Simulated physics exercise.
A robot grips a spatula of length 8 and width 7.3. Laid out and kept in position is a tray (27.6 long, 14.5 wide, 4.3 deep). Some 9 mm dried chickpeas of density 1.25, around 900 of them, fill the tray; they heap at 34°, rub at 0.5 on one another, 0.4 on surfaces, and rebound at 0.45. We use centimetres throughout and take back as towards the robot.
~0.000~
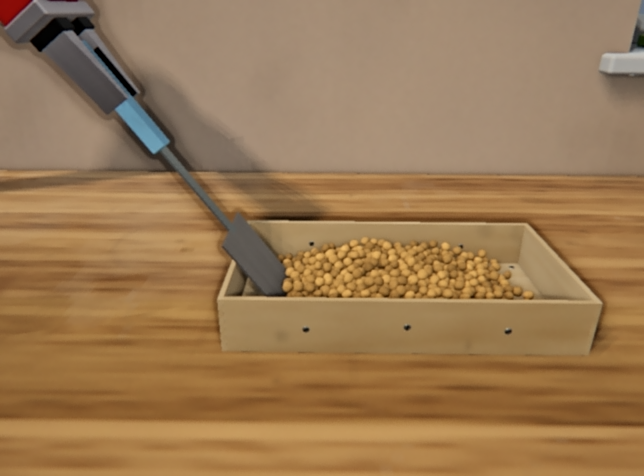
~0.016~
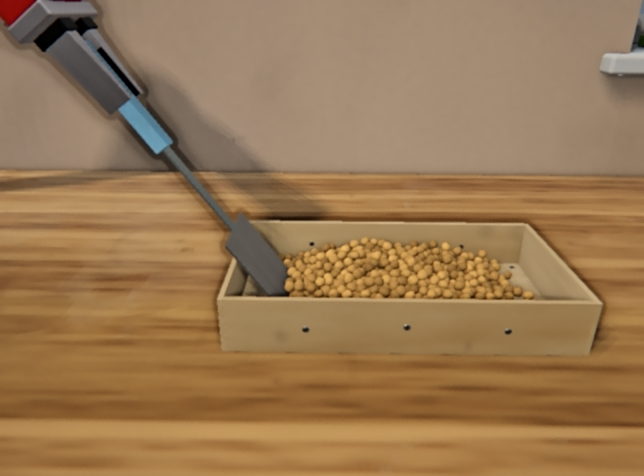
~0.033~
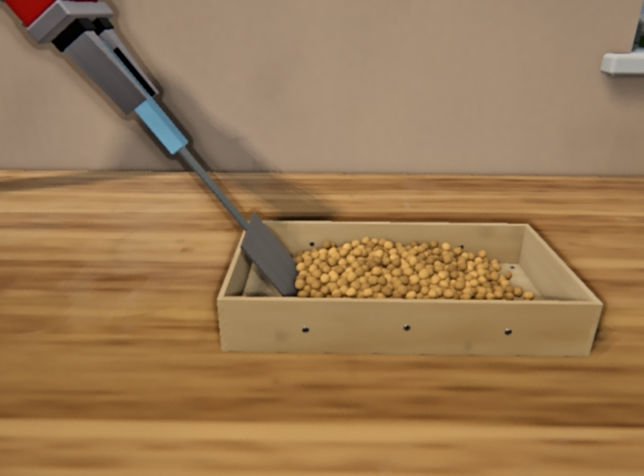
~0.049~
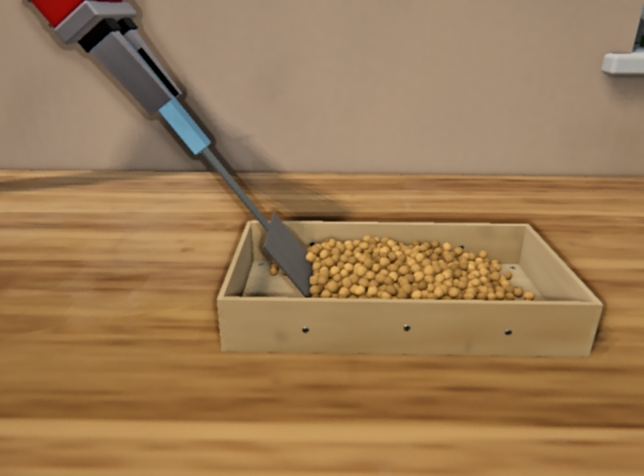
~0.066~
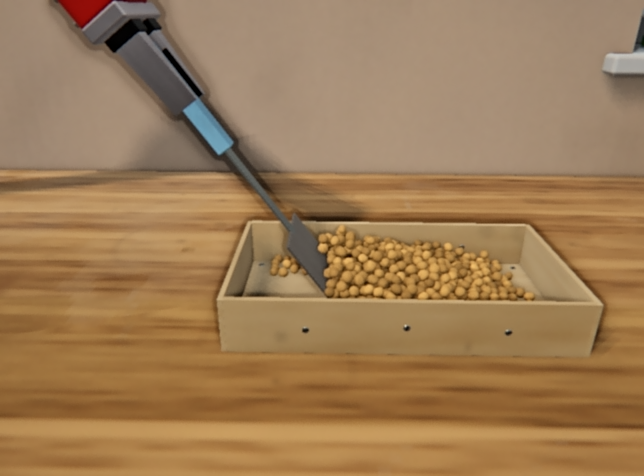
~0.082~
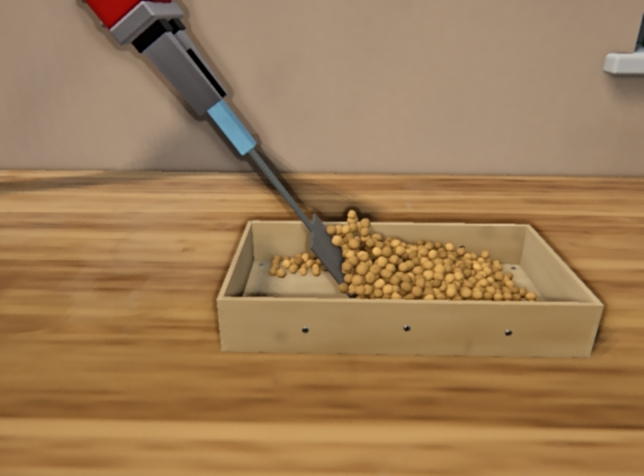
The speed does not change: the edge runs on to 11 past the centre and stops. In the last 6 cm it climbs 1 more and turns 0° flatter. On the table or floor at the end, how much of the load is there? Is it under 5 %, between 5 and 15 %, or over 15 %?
It is over 15 %.
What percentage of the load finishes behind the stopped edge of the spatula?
Some 50 percent of the load.
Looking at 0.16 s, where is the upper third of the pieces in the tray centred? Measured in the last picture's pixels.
The middle sits at approx. (459, 255).
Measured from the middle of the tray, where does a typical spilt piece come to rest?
About 34 cm out from the centre.
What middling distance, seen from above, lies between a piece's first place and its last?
6 cm.
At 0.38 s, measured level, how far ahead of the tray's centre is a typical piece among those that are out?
Roughly 24 cm.
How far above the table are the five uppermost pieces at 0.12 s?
I'd put them at about 9 centimetres above the table.
After 0.12 s, sloping 54°, highest piece 10 above the table; 899 in the tray, 1 on the blade or in flight.
After 0.16 s, sloping 54°, highest piece 10 above the table; 896 in the tray, 4 on the blade or in flight.
After 0.38 s, sloping 54°, highest piece 6 above the table; 678 in the tray, 216 on the table or floor, 6 on the blade or in flight.
After 1.43 s, sloping 54°, highest piece 5 above the table; 678 in the tray, 222 on the table or floor.
In the end, 678 in the tray, 222 on the table or floor. That is 25 % on the table or floor.
